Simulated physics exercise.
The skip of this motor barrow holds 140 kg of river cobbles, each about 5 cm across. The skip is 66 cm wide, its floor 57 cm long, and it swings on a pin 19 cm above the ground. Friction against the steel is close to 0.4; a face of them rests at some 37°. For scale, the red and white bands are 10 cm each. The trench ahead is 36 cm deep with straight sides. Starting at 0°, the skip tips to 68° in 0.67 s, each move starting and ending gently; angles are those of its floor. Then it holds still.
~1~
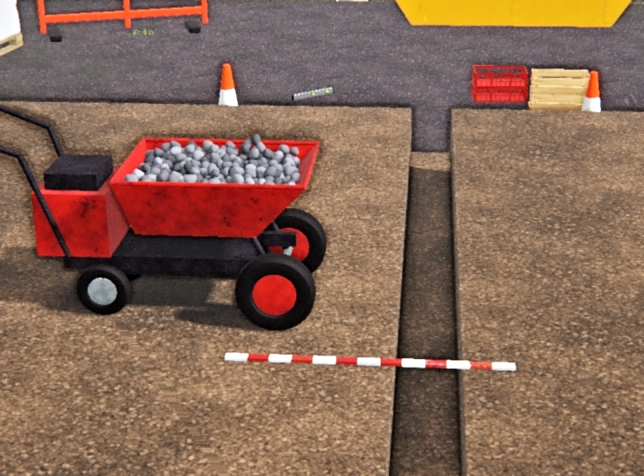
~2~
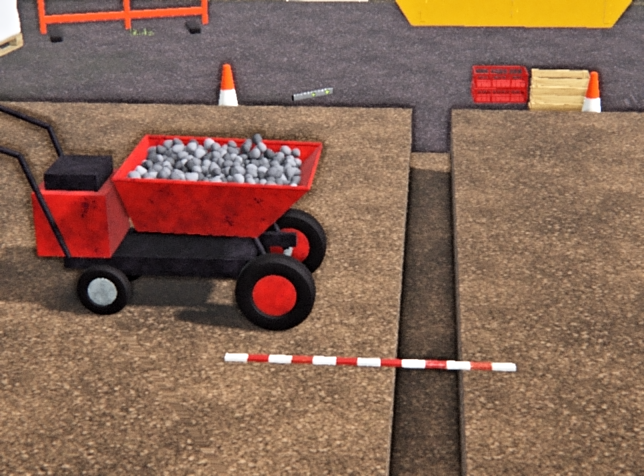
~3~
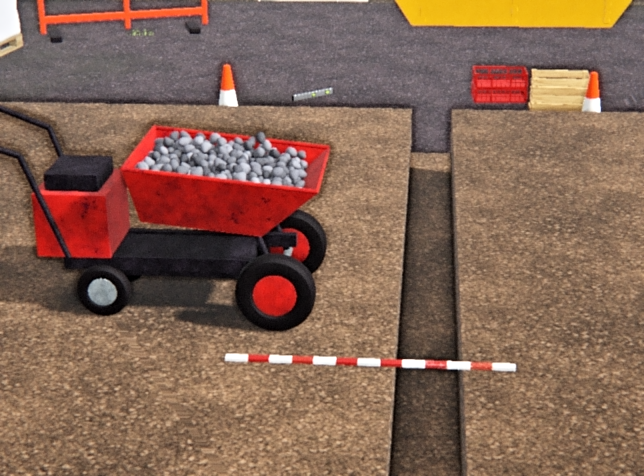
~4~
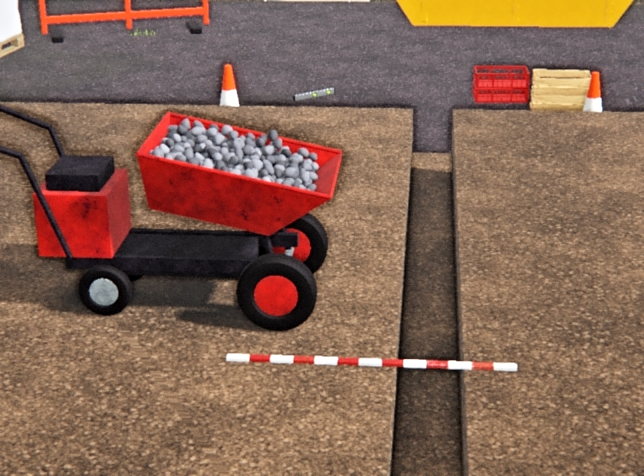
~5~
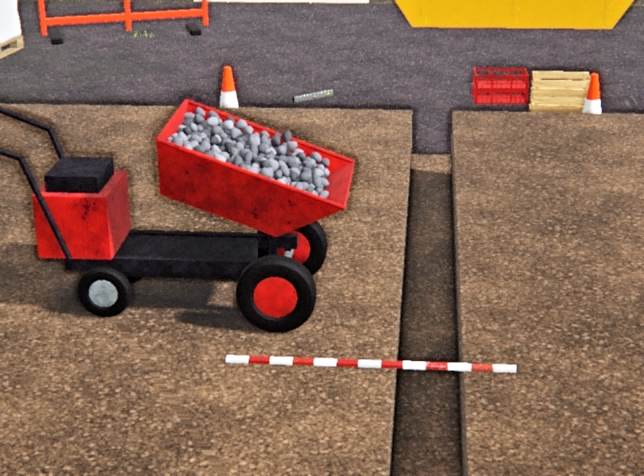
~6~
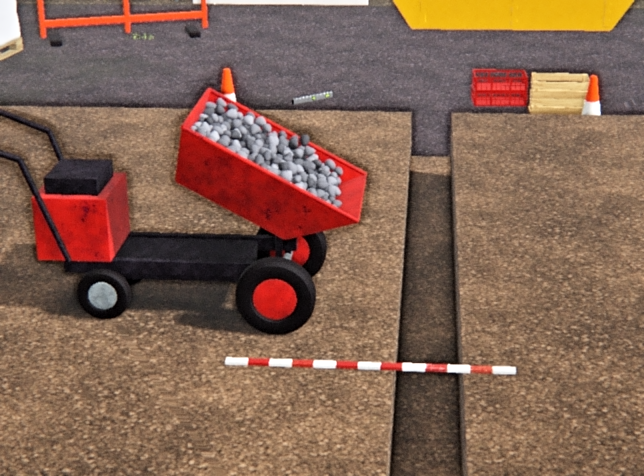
The red skip of a motor barrow tilts down to the right, carrying grey cobbles.
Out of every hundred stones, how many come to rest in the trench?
About 60 per cent.
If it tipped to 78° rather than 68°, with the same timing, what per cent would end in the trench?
Then about 65 per cent.
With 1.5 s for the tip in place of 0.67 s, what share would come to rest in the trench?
In that case some 80 per cent.
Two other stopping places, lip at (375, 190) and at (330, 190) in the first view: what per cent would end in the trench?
Near 5 per cent from the first place, 35 from the second.
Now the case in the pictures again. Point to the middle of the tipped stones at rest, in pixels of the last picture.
Their middle is at about (452, 350).
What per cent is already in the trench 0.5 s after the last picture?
Some 30 per cent.
Then, 0.2 s after the last picture the floor is at 57°, 100 % in the skip; the foremost stones are at (383, 231).
Then, 0.5 s after the last picture the floor is at 68°, 67 % in the skip, 30 % in the trench, 2 % past the trench; the foremost stones are at (473, 317).
Then, 0.8 s after the last picture the floor is at 68°, 13 % in the skip, 48 % in the trench, 39 % past the trench; the foremost stones are at (632, 314).
Then, 2.8 s after the last picture the floor is at 68°, 0 % in the skip, 60 % in the trench, 40 % past the trench; the foremost stones are past the picture's edge.
